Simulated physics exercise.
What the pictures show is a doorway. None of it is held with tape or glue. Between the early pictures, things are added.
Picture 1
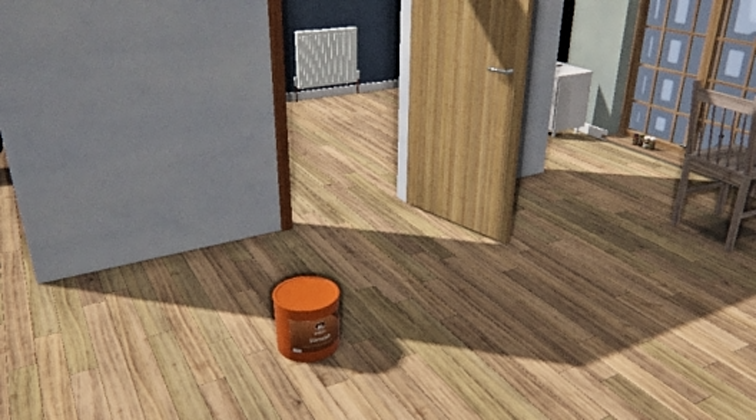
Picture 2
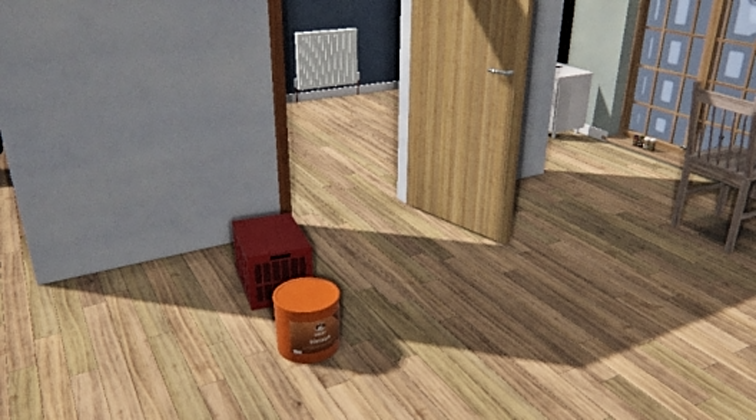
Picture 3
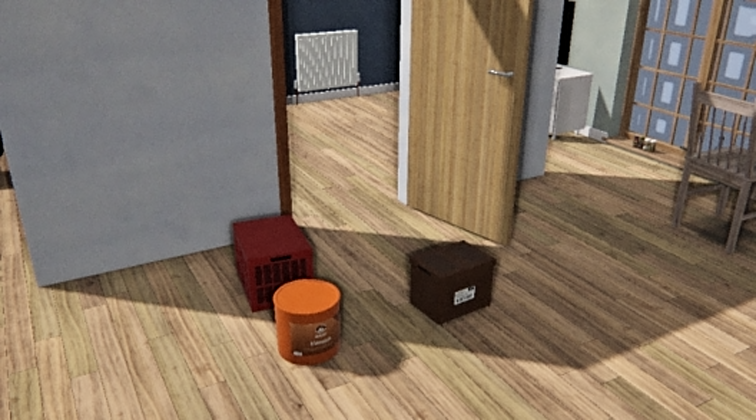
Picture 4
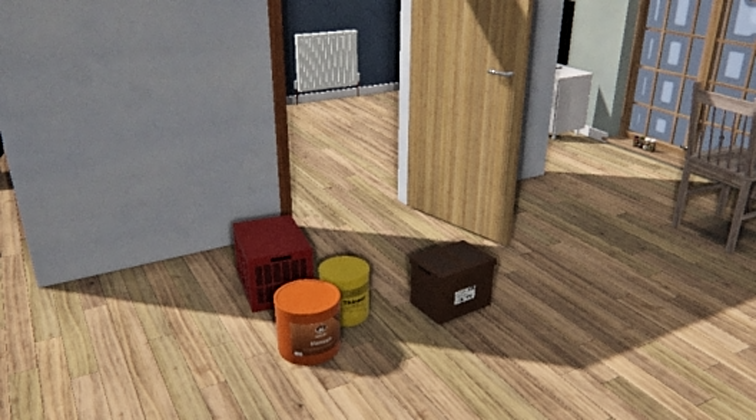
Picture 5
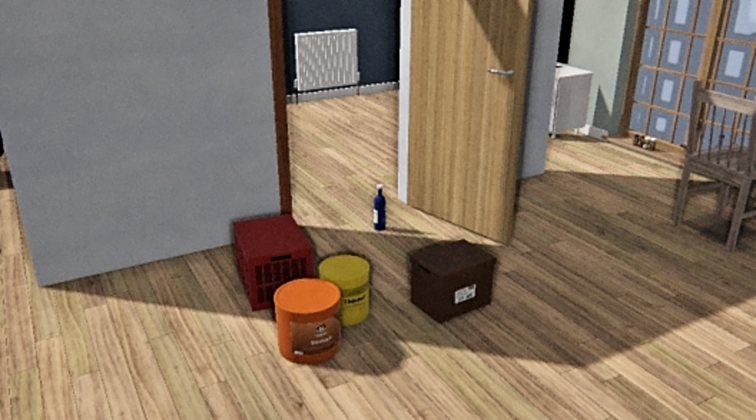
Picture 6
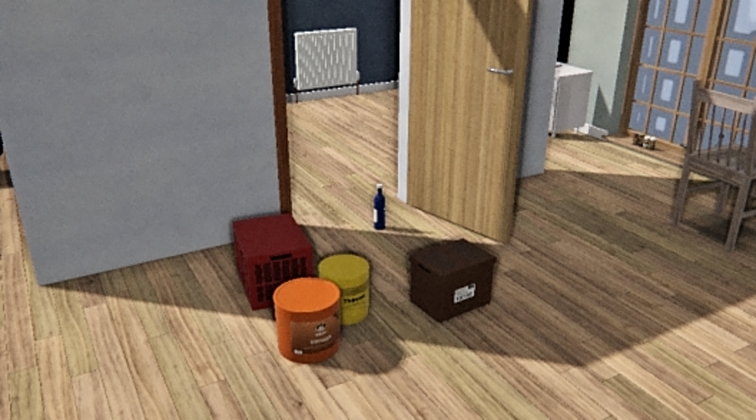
An orange pail sits on the sunlit wood floor in front of an open doorway, seen from slightly above in a room with a grey wall at left and a wooden chair at right. A red crate appears behind it, then a brown box to the right, a yellow pail beside the orange one, and a blue bottle near the doorway. The wide-open door and the camera stay still.
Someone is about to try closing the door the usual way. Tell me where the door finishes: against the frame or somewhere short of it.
It finishes against the frame.
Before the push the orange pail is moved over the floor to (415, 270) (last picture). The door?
The door swings all the way.
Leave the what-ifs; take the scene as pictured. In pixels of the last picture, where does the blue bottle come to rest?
End point in the final view: About (334, 198).
Then, 1.50 s later than the last frame, door at 41°.
Then, 2.00 s later than the last frame, door at 8°; blue bottle moved well along near (349, 198).
When it is over, door at 0°; lying over on the floor, blue bottle; the other 4 as before. End places, in pixels of the last picture, blue bottle near (334, 198).
